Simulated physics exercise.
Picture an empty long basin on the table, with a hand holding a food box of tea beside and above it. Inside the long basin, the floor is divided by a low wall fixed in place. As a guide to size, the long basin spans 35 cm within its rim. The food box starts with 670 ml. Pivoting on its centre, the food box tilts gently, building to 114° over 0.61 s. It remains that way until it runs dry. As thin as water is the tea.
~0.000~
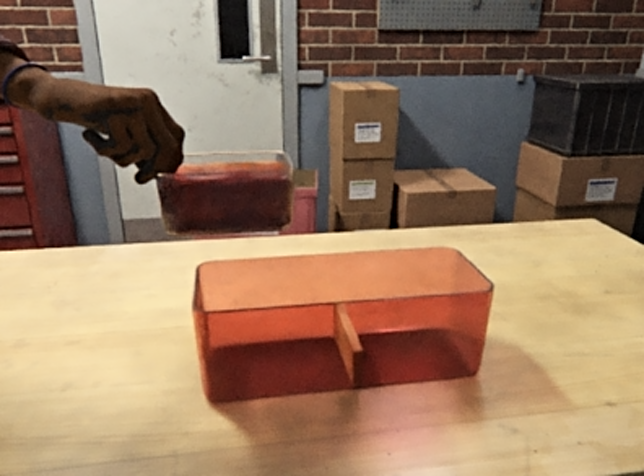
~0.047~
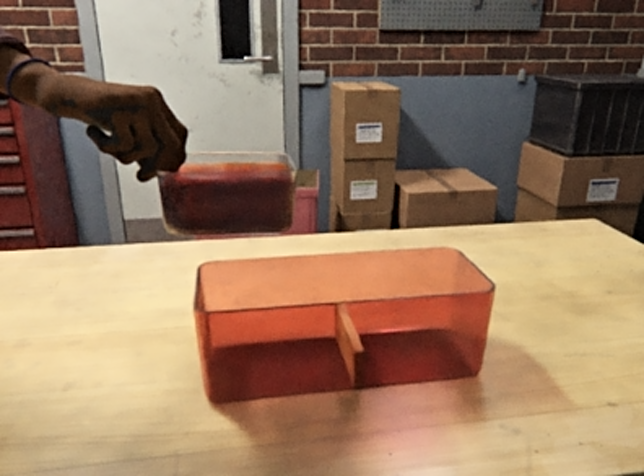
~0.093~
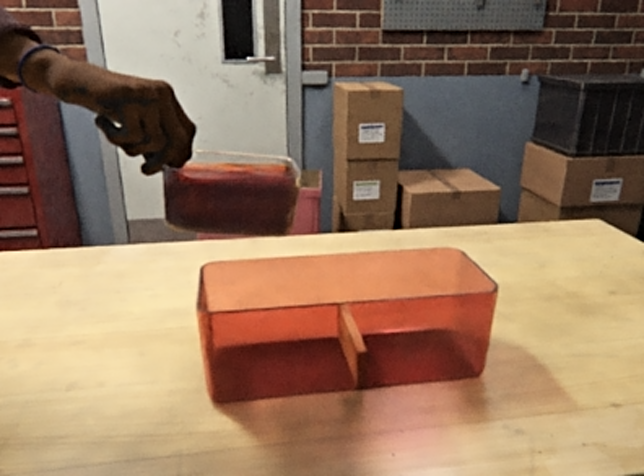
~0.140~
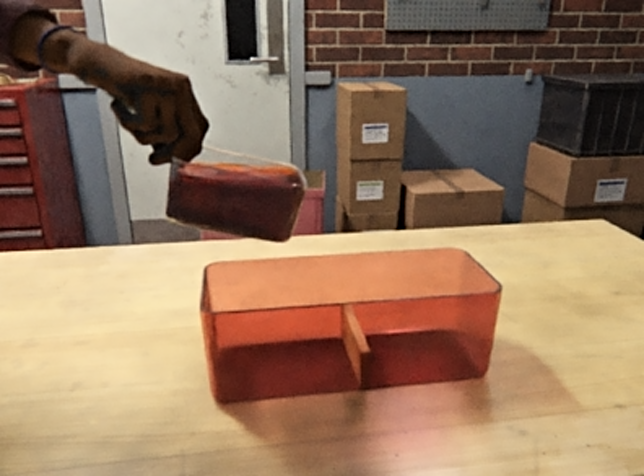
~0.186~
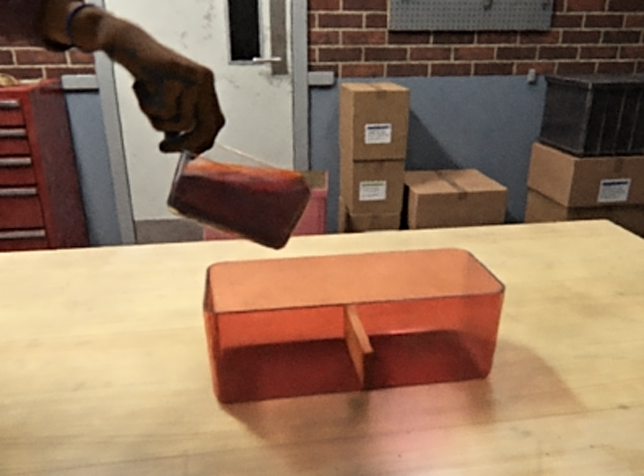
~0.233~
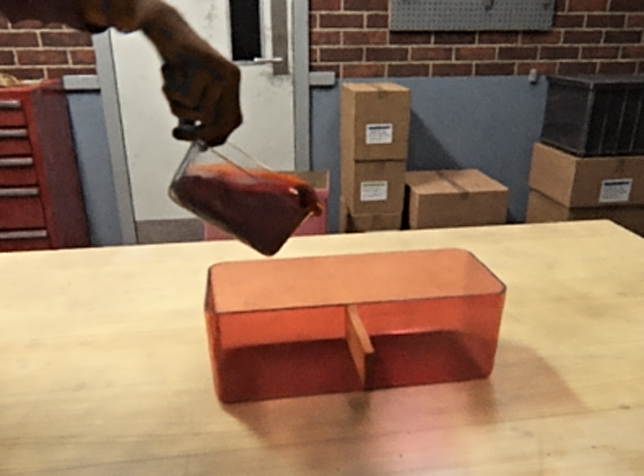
In a workshop with a brick wall and stacked cardboard boxes, a hand holds a clear container of dark reddish tea above and left of a long, divided orange-red basin on a wooden table. The hand shifts slightly right, then tilts the container steadily rightward until tea slips over its lower rim.
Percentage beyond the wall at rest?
23 per cent.
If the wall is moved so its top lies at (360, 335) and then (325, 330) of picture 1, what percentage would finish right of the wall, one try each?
20 in a hundred, followed by 55 in a hundred.
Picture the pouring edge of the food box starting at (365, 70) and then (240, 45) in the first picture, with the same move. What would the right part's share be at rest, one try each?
In order, 80 and 10 per cent.
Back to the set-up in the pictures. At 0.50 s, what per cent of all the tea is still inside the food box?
About 10 percent.
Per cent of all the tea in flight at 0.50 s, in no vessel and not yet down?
Near 26 per cent at that moment.
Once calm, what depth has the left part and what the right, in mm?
Left part: About 22 mm; right part: About 8 mm.
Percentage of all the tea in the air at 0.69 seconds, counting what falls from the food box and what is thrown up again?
Close to 5 per cent.
By 0.50 s the tilt is 104° and 11 per cent is still to pour, 45 is left of the wall and 19 right of it.
By 0.69 s the tilt is 114° and 1 per cent is still to pour, 72 is left of the wall and 22 right of it.
By 0.89 s the tilt is 114° and 0 per cent is still to pour, 72 is left of the wall and 23 right of it.
By 1.11 s the tilt is 114° and 0 per cent is still to pour, 72 is left of the wall and 23 right of it.
At rest 72 per cent lies left of the wall, 23 right of it and 5 outside.
